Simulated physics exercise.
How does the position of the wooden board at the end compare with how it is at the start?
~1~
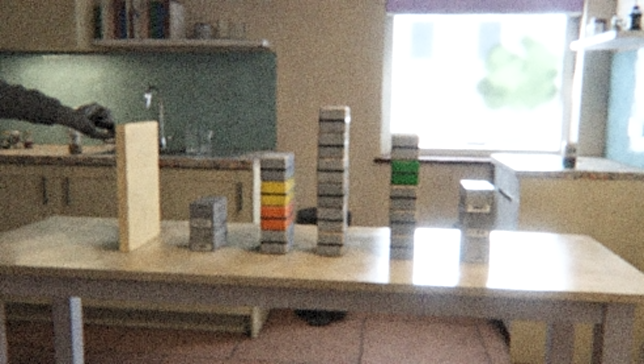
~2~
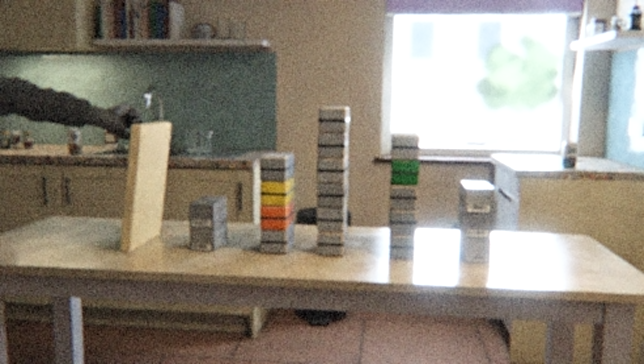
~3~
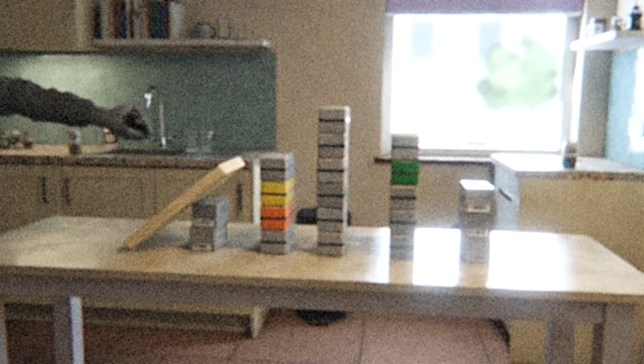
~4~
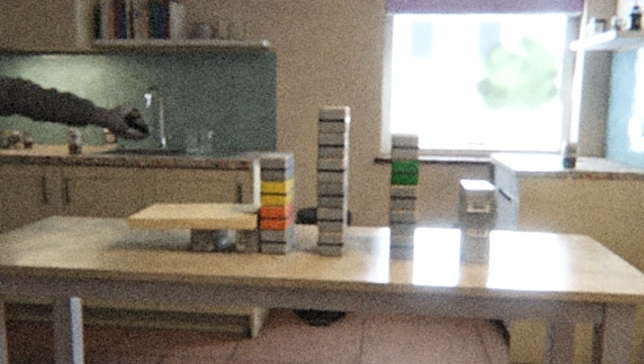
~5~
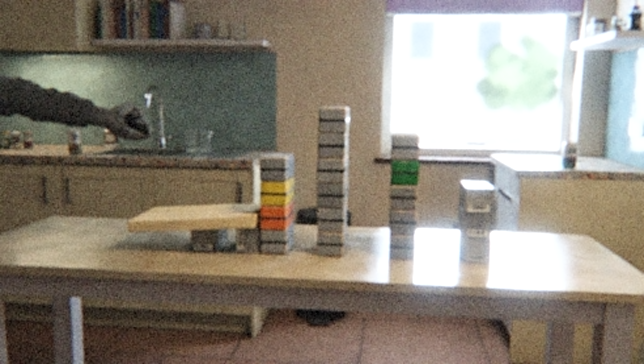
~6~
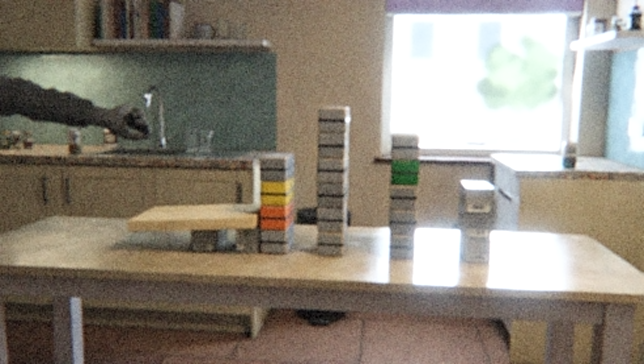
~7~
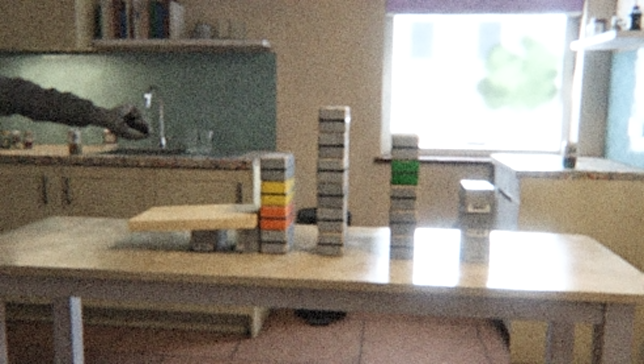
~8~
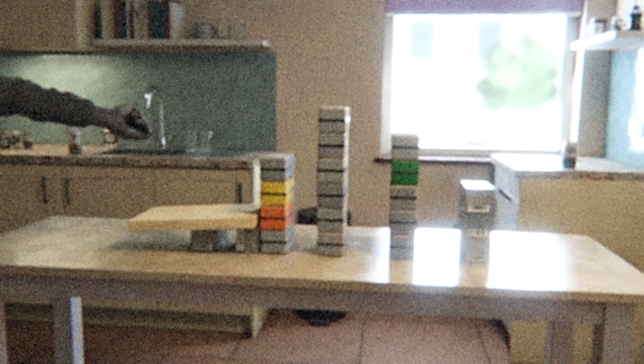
At the start the board stands upright on the table, while at the end it lies on its side, nearly flat, on top of the low packets.
